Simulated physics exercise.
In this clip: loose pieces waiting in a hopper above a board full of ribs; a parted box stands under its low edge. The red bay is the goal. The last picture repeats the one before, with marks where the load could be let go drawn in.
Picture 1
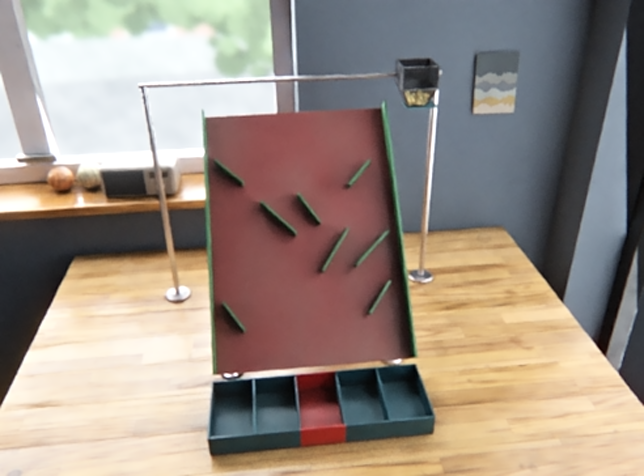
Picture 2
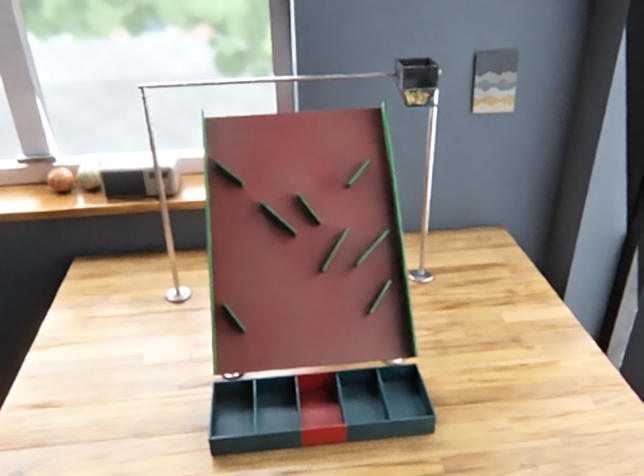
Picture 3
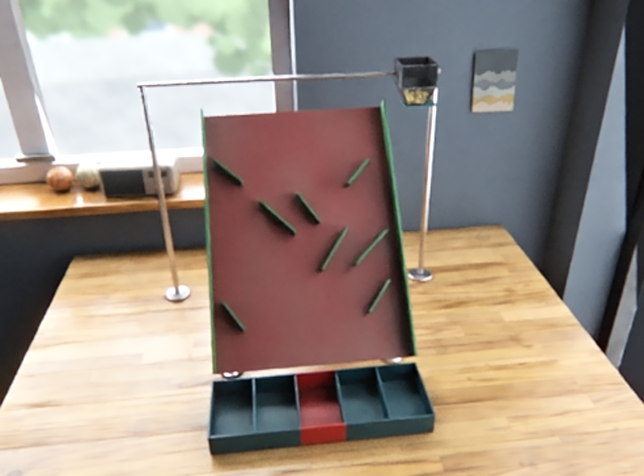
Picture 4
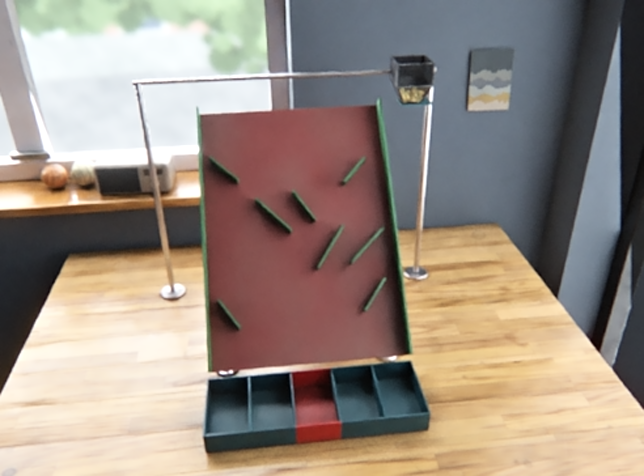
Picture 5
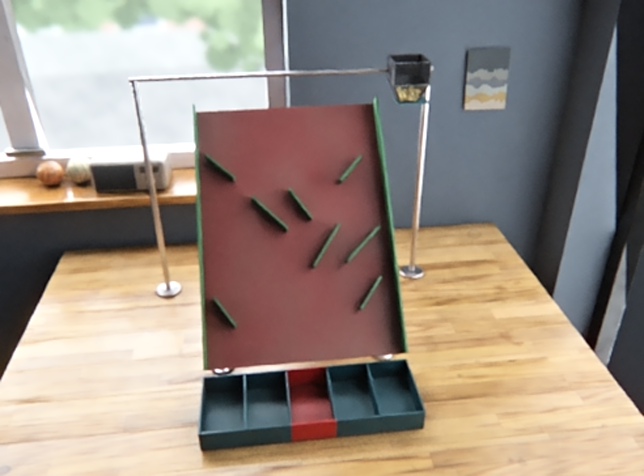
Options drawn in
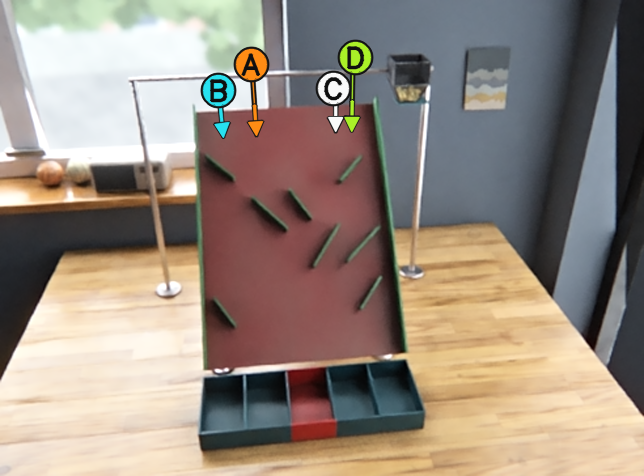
On a wooden table by a window, a hopper sits above a ribbed red board and parted box, all staying still.
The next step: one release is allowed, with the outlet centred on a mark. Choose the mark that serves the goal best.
A is best.
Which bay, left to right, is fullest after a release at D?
The second from the left.
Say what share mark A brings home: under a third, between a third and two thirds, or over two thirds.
Between a third and two thirds.
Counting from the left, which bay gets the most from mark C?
It is the second one.
On the marked copy, mark A meets the board at (256, 130); mark B meets the board at (222, 132); mark C meets the board at (335, 126); mark D meets the board at (351, 126).
For mark A, about half in the red bay, about a third in other bays, a small part outside the box.
For mark B, about a third in the red bay, about two thirds in other bays, a stray few outside the box.
For mark C, a small part in the red bay, most in other bays, a small part outside the box.
For mark D, about a quarter in the red bay, most in other bays, a stray few outside the box.
